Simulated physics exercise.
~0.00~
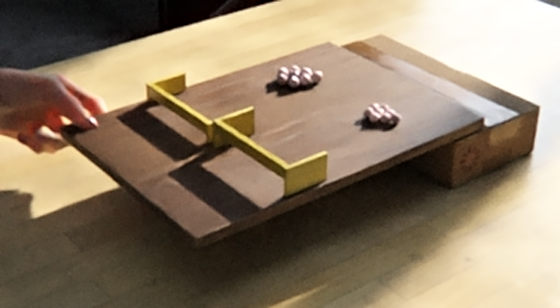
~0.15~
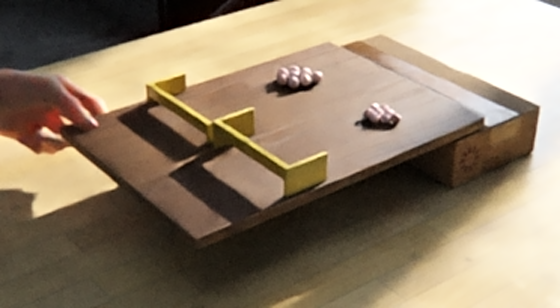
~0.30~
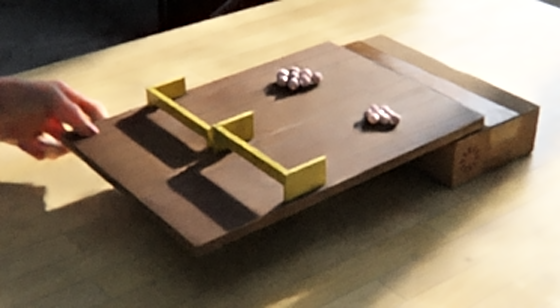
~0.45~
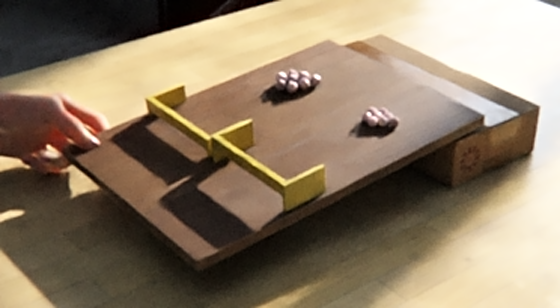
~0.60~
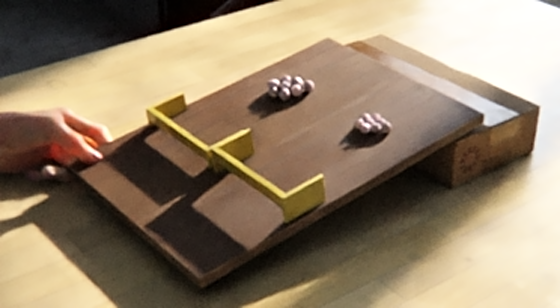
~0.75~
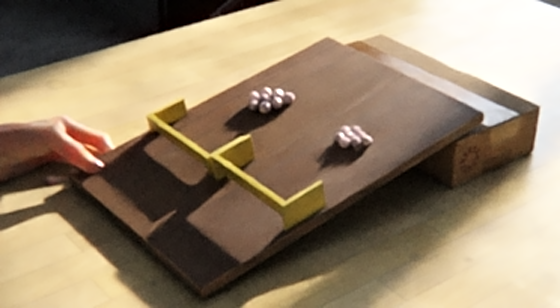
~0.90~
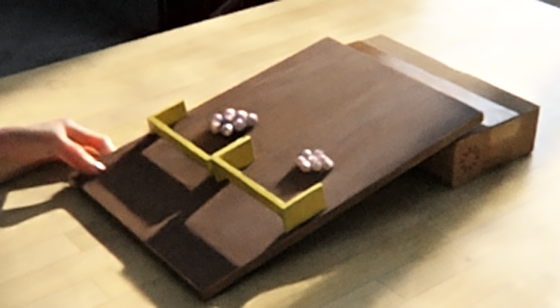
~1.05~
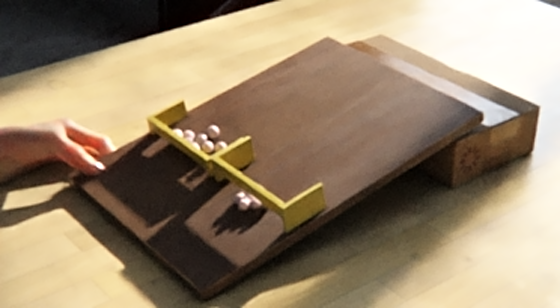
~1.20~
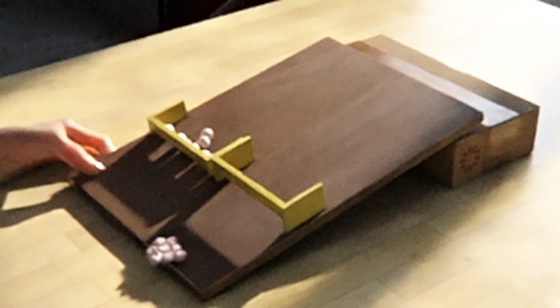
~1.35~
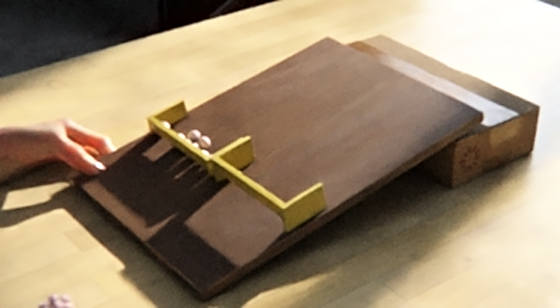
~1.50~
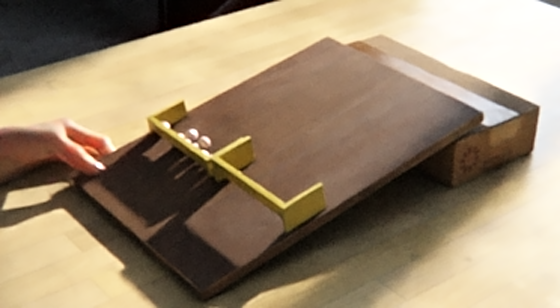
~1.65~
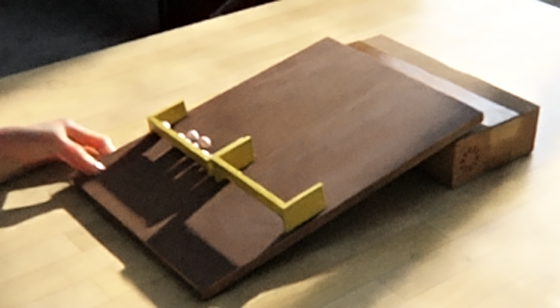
The footage shows a hand lowering the left end of a brown board propped on a wooden block, until two clusters of small pale balls slide down toward yellow bars. The front cluster passes beneath its bar and off the board, while the back cluster stays gathered behind its bar.
